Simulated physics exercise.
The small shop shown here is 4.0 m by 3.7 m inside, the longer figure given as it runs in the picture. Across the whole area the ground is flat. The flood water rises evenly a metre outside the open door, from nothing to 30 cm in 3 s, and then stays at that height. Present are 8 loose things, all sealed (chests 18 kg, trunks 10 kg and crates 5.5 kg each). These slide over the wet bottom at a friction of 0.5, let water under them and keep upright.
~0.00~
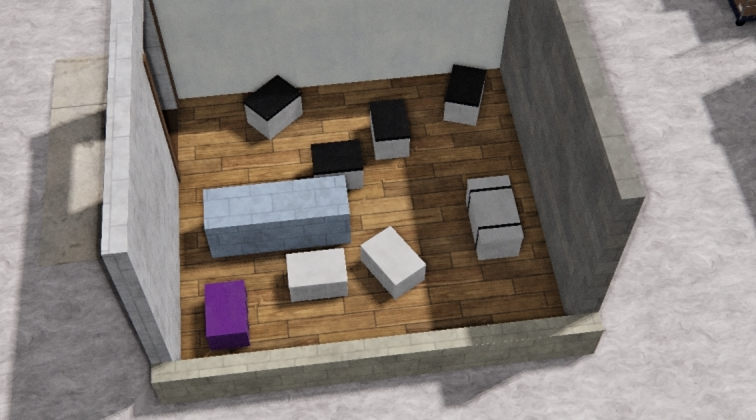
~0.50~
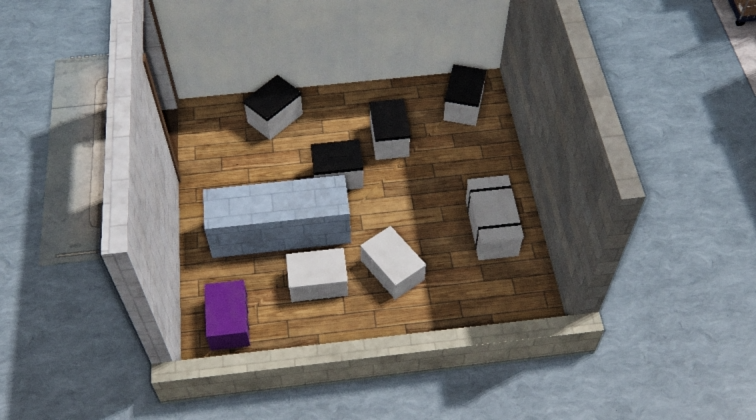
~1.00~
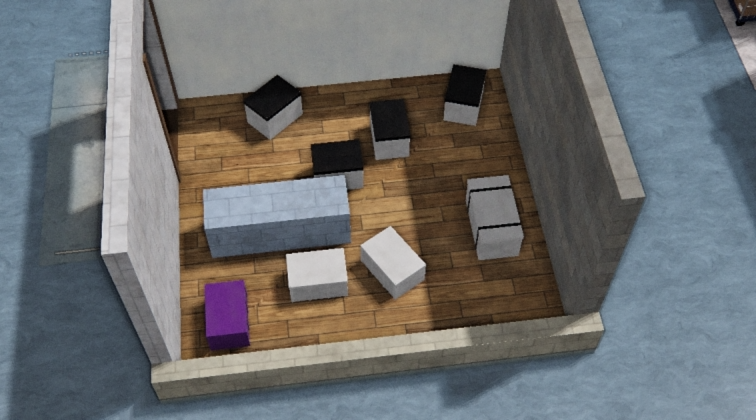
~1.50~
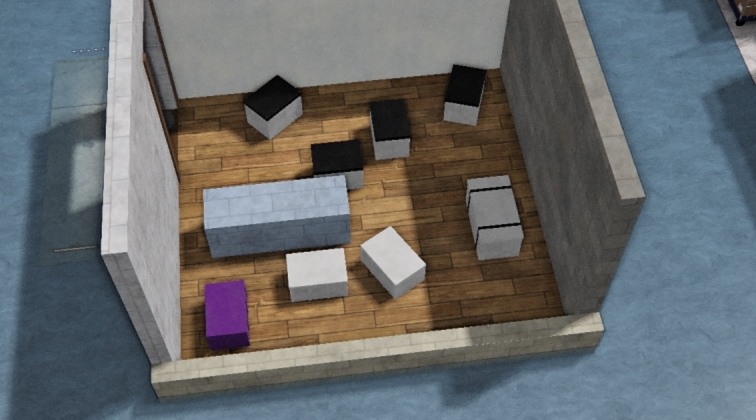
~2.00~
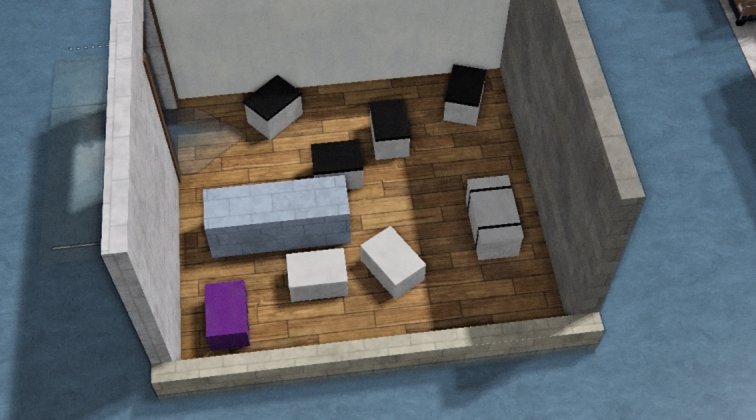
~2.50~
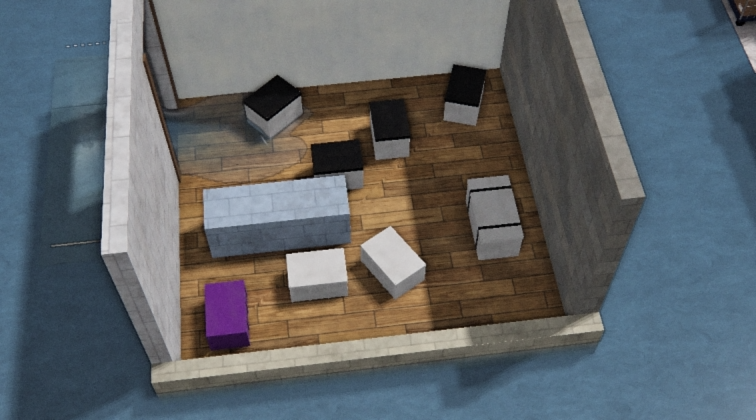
In a small roofless room with a wooden floor, seen from above, blue water spreads over the pale ground outside, then a thin sheet enters through the left doorway and widens across the floor while the scattered blocks stay still.
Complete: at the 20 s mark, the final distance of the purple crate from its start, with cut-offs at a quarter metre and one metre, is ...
From a quarter metre to one metre.
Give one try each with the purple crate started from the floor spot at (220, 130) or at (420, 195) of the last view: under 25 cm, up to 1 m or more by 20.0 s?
Respectively, it ends up distant and ends up distant.
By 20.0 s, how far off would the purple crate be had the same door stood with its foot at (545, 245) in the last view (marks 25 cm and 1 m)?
You'd see the purple crate edge over a bit.
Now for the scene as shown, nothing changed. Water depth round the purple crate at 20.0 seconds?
I'd put it at about 28 cm.
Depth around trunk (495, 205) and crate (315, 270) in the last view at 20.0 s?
Depth approx. 28 cm / 27 cm.
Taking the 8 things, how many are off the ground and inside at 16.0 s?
At that moment it comes to 8.
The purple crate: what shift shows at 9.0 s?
Roughly 40 cm.
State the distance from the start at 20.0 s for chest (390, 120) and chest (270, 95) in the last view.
Respectively 200 and 200 cm.
After 4.0 s the purple crate is near (225, 308), 0.0 m from its start, aground; 0 afloat.
After 9.0 s the purple crate is near (194, 291), 0.4 m from its start, afloat; 6 afloat.
After 16.0 s the purple crate is near (192, 259), 0.6 m from its start, afloat; 8 afloat.
After 20.0 s the purple crate is near (190, 256), 0.6 m from its start, afloat; 8 afloat.
